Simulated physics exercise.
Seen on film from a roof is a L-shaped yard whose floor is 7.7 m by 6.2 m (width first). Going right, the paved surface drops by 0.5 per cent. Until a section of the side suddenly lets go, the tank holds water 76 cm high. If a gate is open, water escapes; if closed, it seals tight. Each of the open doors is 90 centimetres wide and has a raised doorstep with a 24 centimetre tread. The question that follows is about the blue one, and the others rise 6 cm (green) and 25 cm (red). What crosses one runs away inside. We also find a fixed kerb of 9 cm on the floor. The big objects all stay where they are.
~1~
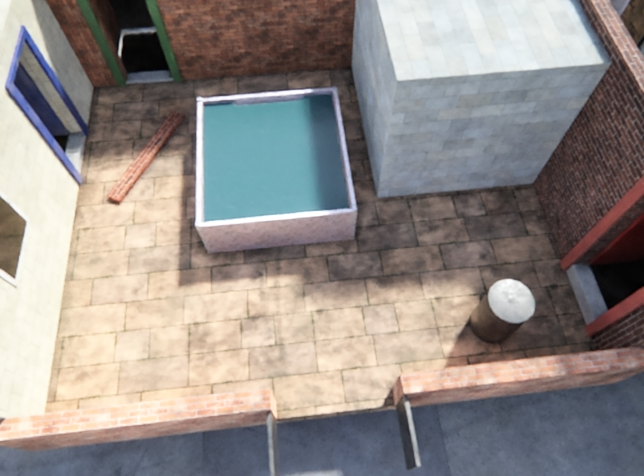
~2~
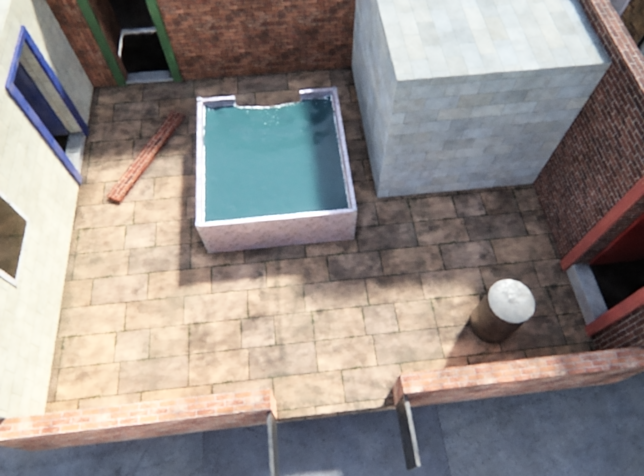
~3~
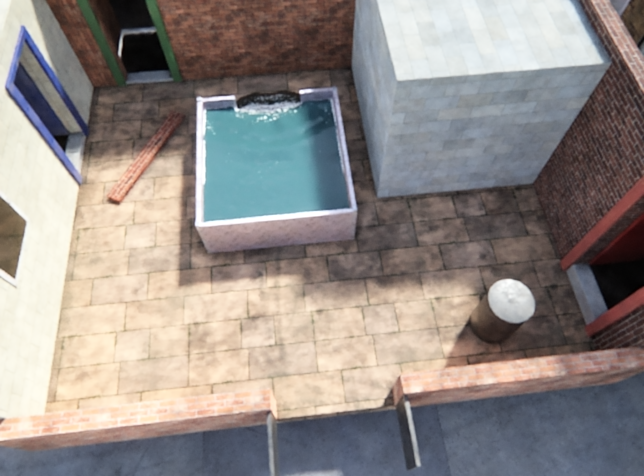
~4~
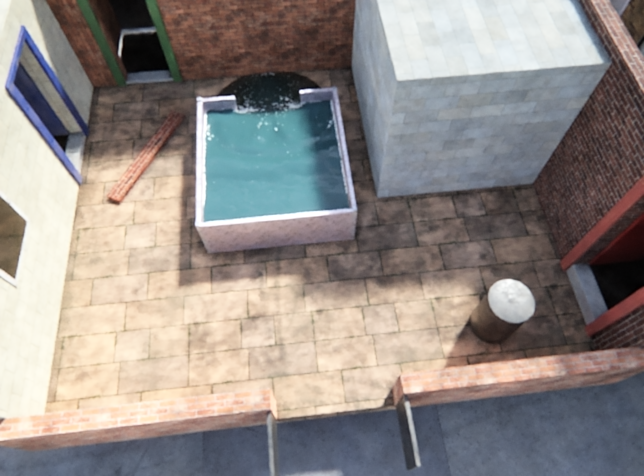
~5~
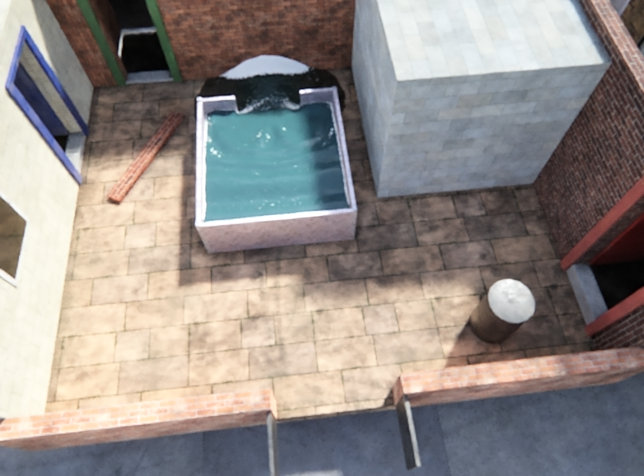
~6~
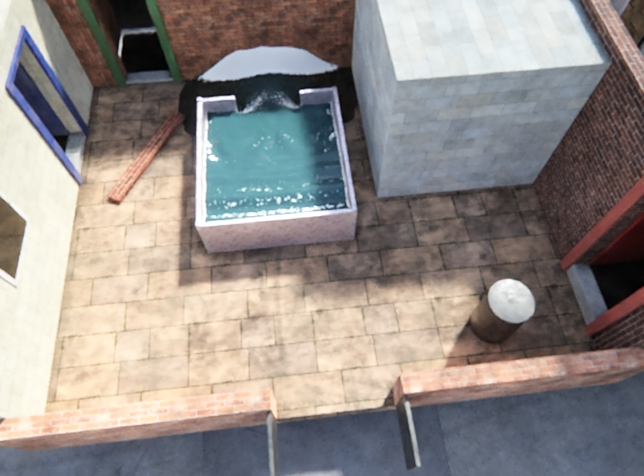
Water in the square tank began pouring through a gap that opened in its far wall, then spread in a dark pool across the paving behind it and out to both sides, while ripples crossed the tank.
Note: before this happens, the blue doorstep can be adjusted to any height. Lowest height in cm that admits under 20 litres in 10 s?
Roughly 15 cm.
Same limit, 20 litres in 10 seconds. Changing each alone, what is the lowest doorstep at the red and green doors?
Some 7.0 cm for red, some 13.5 cm for green.
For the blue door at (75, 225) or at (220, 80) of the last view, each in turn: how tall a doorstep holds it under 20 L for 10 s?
About 10.0 cm, then about 34 cm.
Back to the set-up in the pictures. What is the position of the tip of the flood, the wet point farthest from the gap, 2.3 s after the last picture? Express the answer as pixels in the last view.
Somewhere near the pixel (404, 385).
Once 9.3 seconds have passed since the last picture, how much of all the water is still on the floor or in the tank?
Share still there: Approx. 88 percent.
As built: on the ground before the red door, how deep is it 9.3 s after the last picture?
Depth: Near 10.0 cm.
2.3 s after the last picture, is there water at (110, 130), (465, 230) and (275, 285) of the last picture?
Taking them in turn, I'd call them touched by the flood, spared by the flood and spared by the flood.
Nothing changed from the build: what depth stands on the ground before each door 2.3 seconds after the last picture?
Depth at blue 19 cm, at green 10 cm, at red 0 cm.
Then, 0.7 s after the last picture water covers 15 % of the floor, deepest (63 cm) near (345, 70); it has not reached the blue door.
Then, 2.3 s after the last picture water covers 45 % of the floor, deepest (40 cm) near (345, 70); 19 cm at the blue door, 6 litres in over its 14 cm doorstep.
Then, 9.3 s after the last picture water covers 100 % of the floor, deepest (16 cm) near (465, 315); 11 cm at the blue door, 28 litres in over its 14 cm doorstep.
At the blue door as built, the water peaked near 20 cm, 2.1 s after the last picture.
With a doorstep of 13 cm, 38 litres would have come in within the 10 s; with 17.5 cm, 8 litres. So under 20 litres takes about 15 cm.
